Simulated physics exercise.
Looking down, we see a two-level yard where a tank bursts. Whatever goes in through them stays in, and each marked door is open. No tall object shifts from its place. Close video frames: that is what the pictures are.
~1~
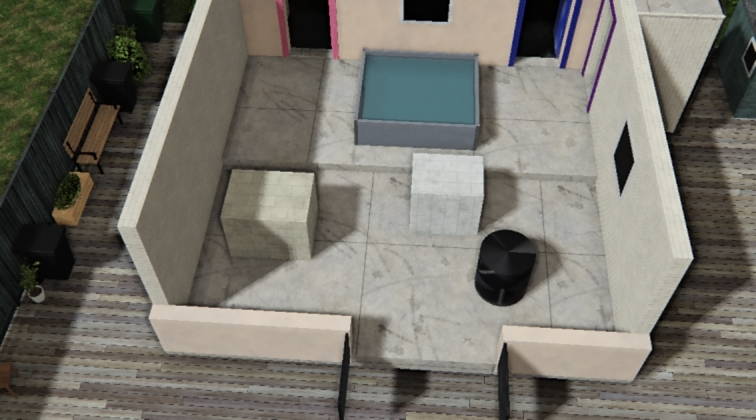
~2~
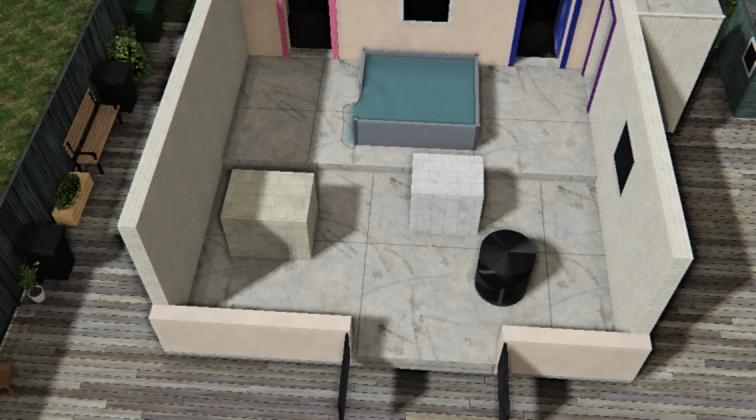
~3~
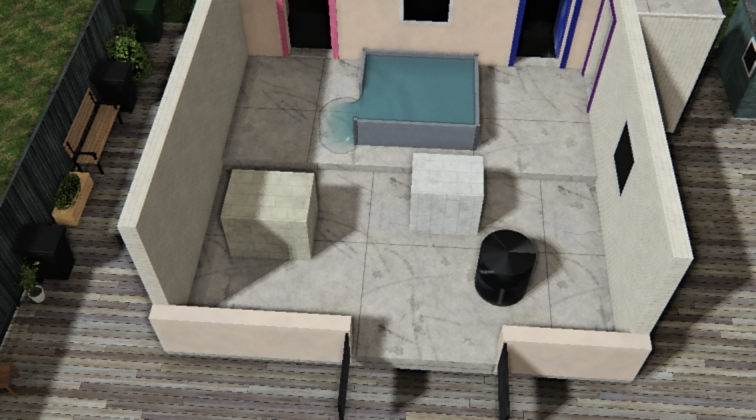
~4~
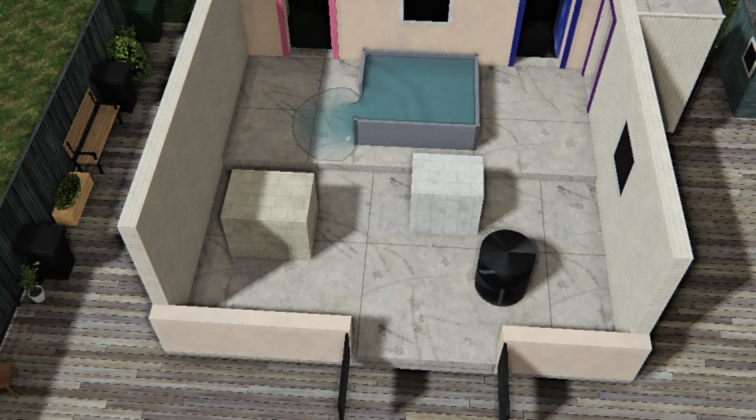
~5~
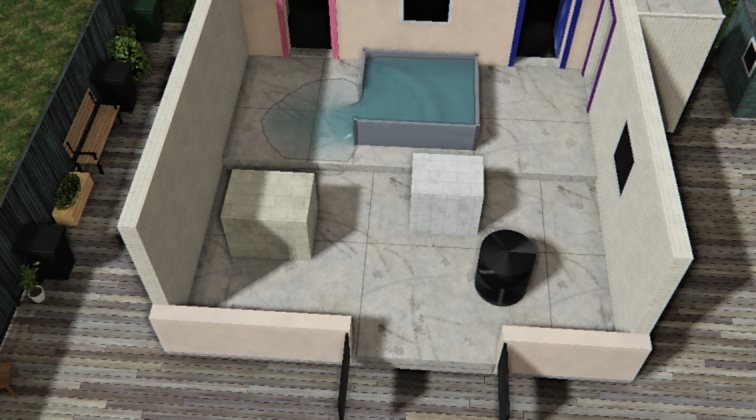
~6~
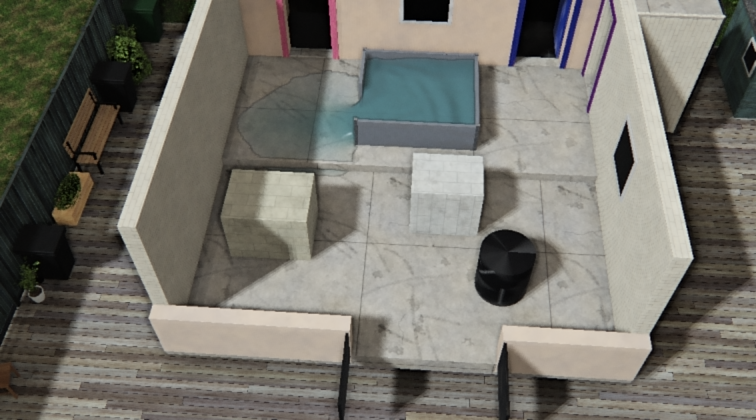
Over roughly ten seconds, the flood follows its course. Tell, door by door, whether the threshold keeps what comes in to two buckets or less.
At the end, the purple door gets two buckets or fewer; the blue door gets two buckets or fewer; the pink door gets over two buckets.
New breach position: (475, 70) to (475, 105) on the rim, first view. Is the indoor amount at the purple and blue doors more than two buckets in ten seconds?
Note - purple door: Above threshold; blue door: Above threshold.
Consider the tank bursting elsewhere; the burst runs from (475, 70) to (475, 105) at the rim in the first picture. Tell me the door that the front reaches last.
That would be the pink-painted one.
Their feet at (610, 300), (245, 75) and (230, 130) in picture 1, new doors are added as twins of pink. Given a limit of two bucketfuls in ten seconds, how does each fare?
Outcome by door - within the limit, past the limit, past the limit.
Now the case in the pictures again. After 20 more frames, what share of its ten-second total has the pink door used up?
Roughly 10 %.
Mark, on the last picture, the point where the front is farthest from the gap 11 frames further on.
The farthest wet spot is near (187, 311).
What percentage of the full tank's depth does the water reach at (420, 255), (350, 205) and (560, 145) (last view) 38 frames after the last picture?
About 8, 4 and 0 per cent.
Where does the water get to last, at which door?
The purple one.
A moment on, water covers 20 % of the floor; the purple door not reached, the blue door not reached, the pink door wet at the sill, nothing in.
Next, water covers 25 % of the floor; the purple door not reached, the blue door not reached, the pink door wet at the sill, nothing in.
Then, water covers 35 % of the floor; the purple door not reached, the blue door not reached, the pink door under two buckets in.
Later, water covers 65 % of the floor; the purple door wet at the sill, nothing in, the blue door wet at the sill, nothing in, the pink door over two buckets in.
In the end, water covers 85 % of the floor; the purple door wet at the sill, nothing in, the blue door wet at the sill, nothing in, the pink door over two buckets in.
